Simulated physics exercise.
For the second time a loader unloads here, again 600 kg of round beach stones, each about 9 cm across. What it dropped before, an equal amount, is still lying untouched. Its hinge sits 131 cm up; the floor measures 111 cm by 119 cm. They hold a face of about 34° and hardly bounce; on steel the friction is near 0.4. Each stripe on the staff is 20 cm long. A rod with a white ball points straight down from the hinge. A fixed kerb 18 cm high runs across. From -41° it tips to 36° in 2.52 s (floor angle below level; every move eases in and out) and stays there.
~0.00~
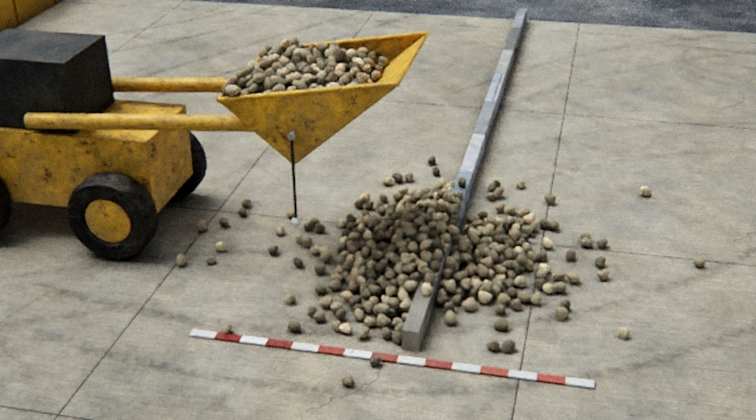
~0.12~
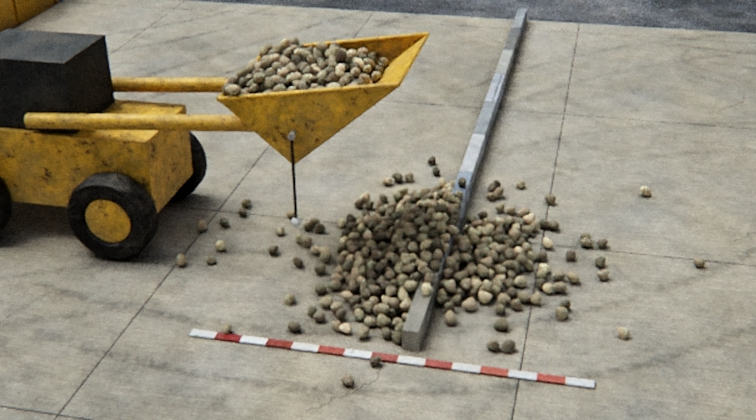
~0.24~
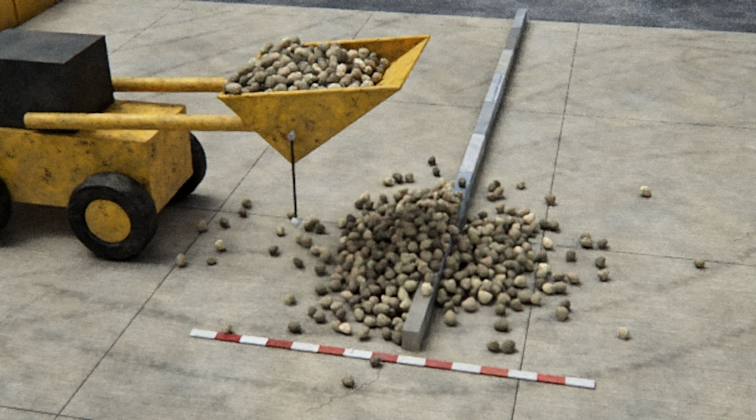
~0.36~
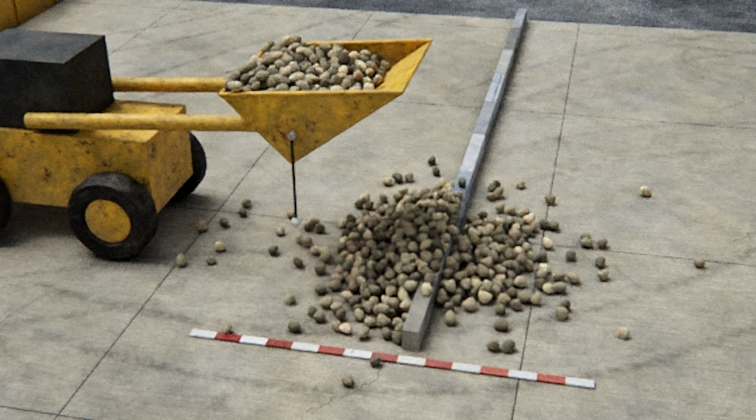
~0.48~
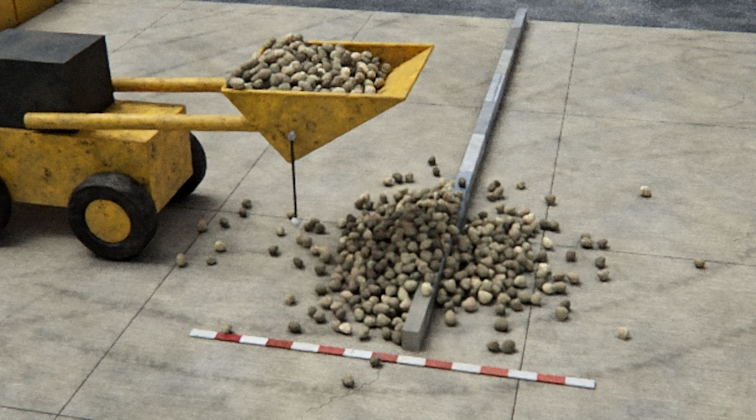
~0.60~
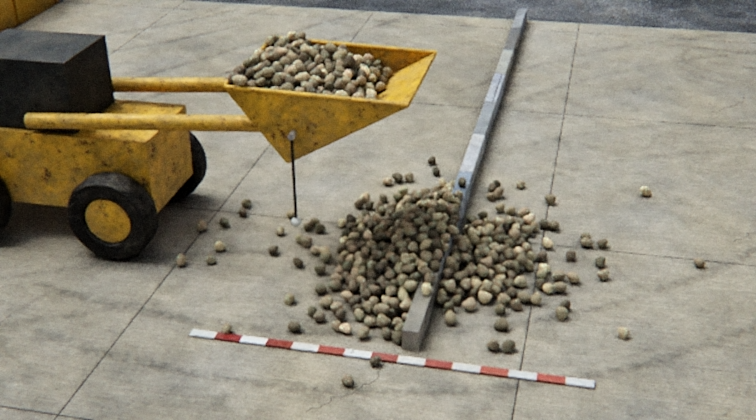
A yellow loader with black wheels and a dark block on top stands at the left of a pale paved floor, seen from above at an angle. Its raised bucket holds rounded grey and tan stones, while a similar heap lies across a grey kerb beyond a red-and-white staff. The bucket slowly tilts with its front lip lowering slightly, its stones shifting a little, and the heap stays still.
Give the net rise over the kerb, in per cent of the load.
About 69 per cent.
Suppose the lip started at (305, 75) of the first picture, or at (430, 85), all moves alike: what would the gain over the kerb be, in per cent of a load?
Near 0 per cent from the first place, 100 from the second.
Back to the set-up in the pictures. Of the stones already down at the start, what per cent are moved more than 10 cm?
Roughly 25 per cent of them.
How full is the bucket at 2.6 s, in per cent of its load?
Roughly 20 per cent is still inside.
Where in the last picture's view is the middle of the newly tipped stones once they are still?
Near (473, 243).
After 1.9 s the floor is at 24°; in per cent of one load, 93 in the bucket, 81 on this side of the kerb, 27 over the kerb; the foremost stones are at (618, 253).
After 2.6 s the floor is at 36°; in per cent of one load, 19 in the bucket, 115 on this side of the kerb, 67 over the kerb; the foremost stones are at (618, 253).
After 3.0 s the floor is at 36°; in per cent of one load, 0 in the bucket, 114 on this side of the kerb, 87 over the kerb; the foremost stones are at (621, 264).
After 5.8 s the floor is at 36°; in per cent of one load, 0 in the bucket, 105 on this side of the kerb, 96 over the kerb; the foremost stones are at (636, 258). Net gain over the kerb, 69.
